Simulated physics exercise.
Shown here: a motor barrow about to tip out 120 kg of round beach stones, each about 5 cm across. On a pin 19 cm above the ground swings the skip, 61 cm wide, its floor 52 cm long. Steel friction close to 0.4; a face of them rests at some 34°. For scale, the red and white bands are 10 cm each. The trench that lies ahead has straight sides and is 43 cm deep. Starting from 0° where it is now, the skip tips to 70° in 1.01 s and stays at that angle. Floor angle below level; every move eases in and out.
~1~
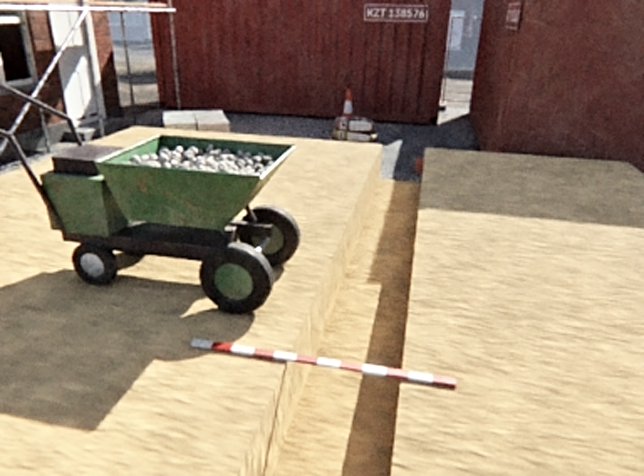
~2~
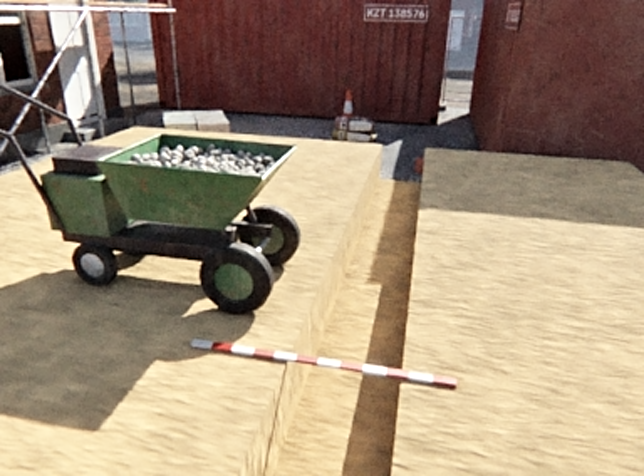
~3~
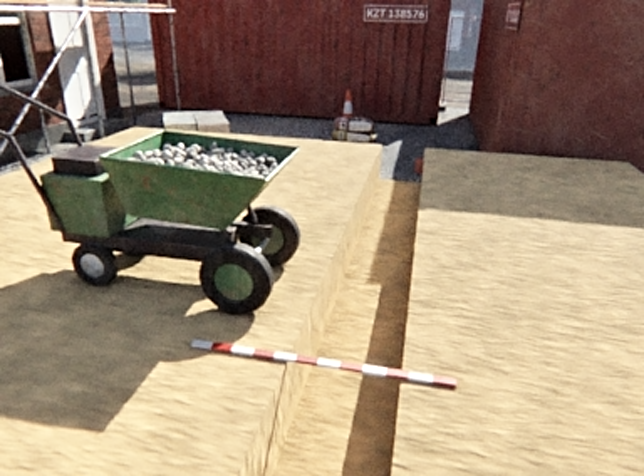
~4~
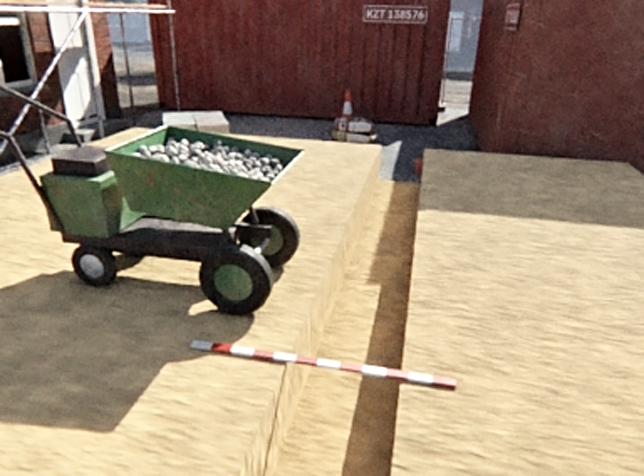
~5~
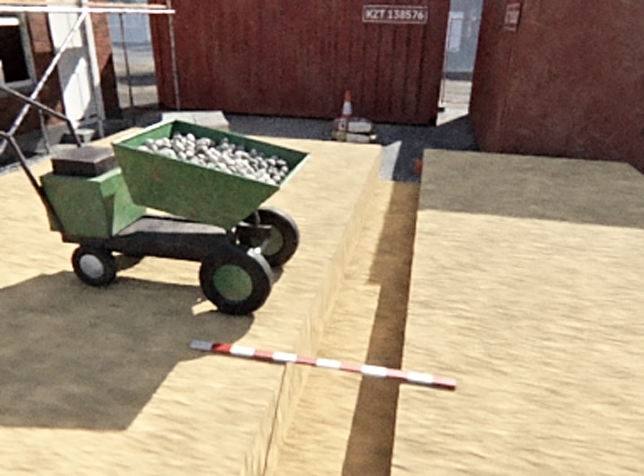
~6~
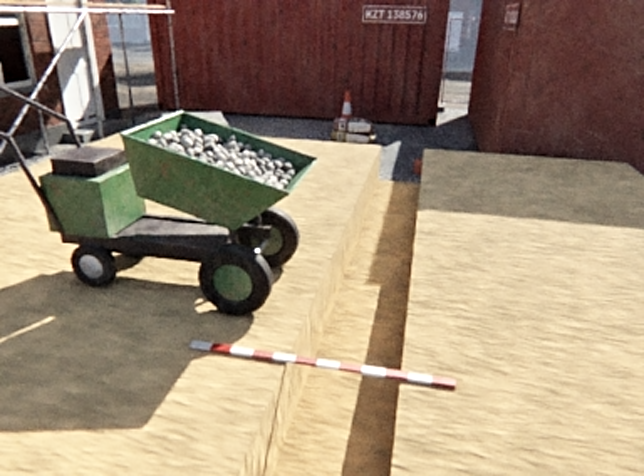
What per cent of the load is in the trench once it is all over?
71 %.
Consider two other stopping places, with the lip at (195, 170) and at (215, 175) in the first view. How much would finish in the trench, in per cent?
Roughly 100 in a hundred, then 100 in a hundred.
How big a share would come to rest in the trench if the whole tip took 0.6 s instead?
Around 55 per cent would end in the trench.
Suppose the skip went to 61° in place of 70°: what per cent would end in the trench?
It would be near 65 per cent.
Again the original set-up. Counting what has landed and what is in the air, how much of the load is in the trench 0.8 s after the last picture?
Roughly 30 percent of the load.
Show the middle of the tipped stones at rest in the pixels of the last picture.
The stones end up centred near (386, 356).
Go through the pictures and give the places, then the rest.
The first frame shows lip at (260, 178), floor tilted 0°, highest stones at (191, 157).
The second frame shows lip at (262, 178), floor tilted 1°, highest stones at (187, 155).
The third frame shows lip at (266, 180), floor tilted 3°, highest stones at (185, 152).
The fourth frame shows lip at (272, 184), floor tilted 6°, highest stones at (179, 148).
The fifth frame shows lip at (280, 188), floor tilted 10°, highest stones at (174, 142).
The sixth frame shows lip at (289, 194), floor tilted 15°, highest stones at (182, 136).
Then, 0.5 s after the last picture the floor is at 59°, 100 % in the skip; the foremost stones are at (349, 237).
Then, 0.8 s after the last picture the floor is at 70°, 59 % in the skip, 31 % in the trench, 10 % past the trench; the foremost stones are at (439, 318).
Then, 1.2 s after the last picture the floor is at 70°, 22 % in the skip, 49 % in the trench, 29 % past the trench; the foremost stones are at (571, 324).
Then, 3.1 s after the last picture the floor is at 70°, 0 % in the skip, 71 % in the trench, 29 % past the trench; the foremost stones are past the picture's edge.
